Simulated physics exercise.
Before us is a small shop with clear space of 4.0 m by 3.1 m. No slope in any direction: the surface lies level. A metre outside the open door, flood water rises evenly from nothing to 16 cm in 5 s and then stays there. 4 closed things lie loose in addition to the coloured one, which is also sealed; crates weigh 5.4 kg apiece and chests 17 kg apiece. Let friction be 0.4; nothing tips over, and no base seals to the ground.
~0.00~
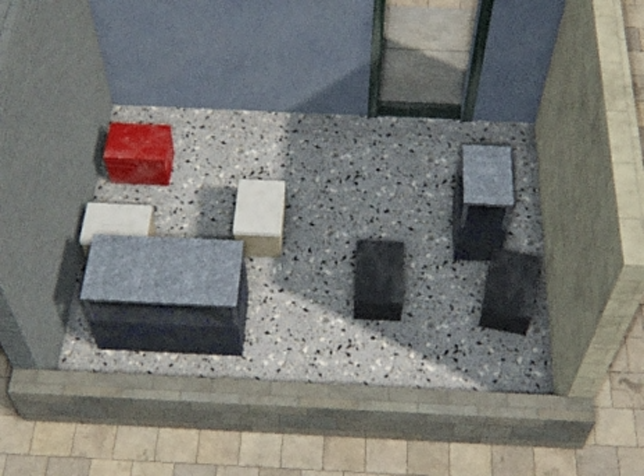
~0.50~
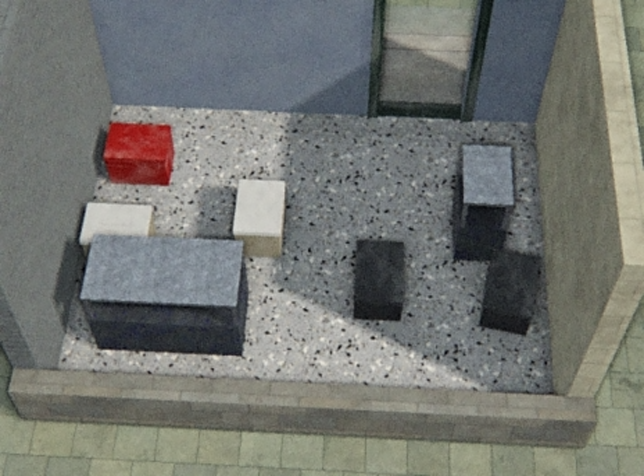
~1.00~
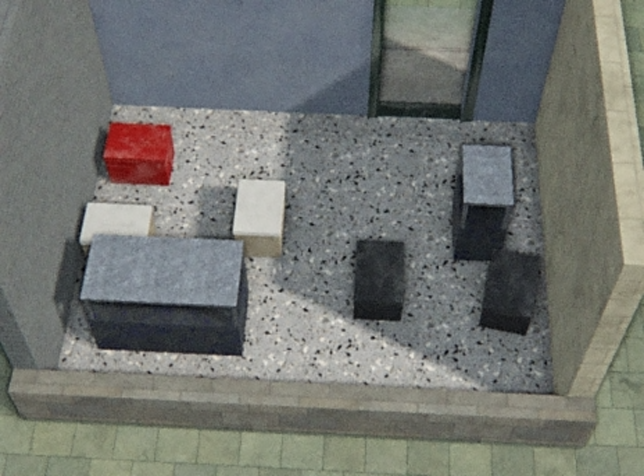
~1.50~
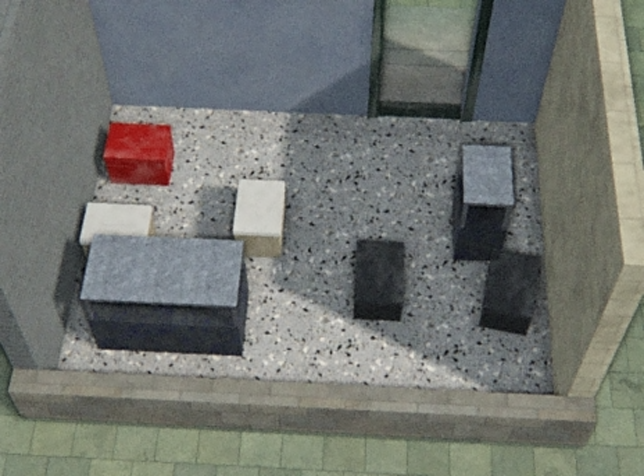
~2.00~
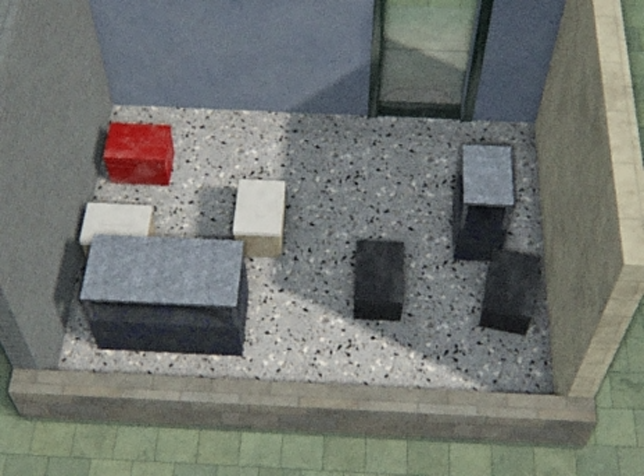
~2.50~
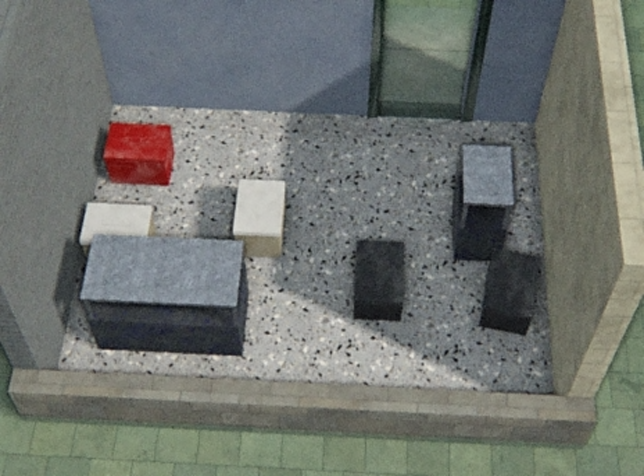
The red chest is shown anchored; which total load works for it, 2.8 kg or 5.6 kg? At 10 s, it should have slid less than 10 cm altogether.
I'd wager both choices work.
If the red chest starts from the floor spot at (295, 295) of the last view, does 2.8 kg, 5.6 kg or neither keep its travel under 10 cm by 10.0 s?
Note: None OK.
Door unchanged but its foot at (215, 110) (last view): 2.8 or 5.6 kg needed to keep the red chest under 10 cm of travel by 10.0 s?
I'd say neither one will work.
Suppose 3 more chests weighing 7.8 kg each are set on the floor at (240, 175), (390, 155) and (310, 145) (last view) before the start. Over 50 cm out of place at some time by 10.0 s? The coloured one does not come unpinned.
In turn: Less, over, short of it.
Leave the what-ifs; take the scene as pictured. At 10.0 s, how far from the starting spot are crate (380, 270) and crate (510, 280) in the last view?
They've ended up 100 cm and 20 cm away, in that order.
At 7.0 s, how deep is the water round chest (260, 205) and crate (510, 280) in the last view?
First roughly 2 cm, second roughly 2 cm.
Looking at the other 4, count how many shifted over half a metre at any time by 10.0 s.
The answer here is 1.
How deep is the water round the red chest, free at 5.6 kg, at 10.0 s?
Depth: Approx. 1 cm.
After 3.5 s the red chest would be 0 cm from its start with 2.8 kg and 0 cm from its start with 5.6 kg; 0 cm of water round it then.
After 4.5 s the red chest would be 0 cm from its start with 2.8 kg and 0 cm from its start with 5.6 kg; 0 cm of water round it then.
After 7.0 s the red chest would be 0 cm from its start with 2.8 kg and 0 cm from its start with 5.6 kg; 0 cm of water round it then.
After 10.0 s the red chest would be 0 cm from its start with 2.8 kg and 0 cm from its start with 5.6 kg; 1 cm of water round it then.
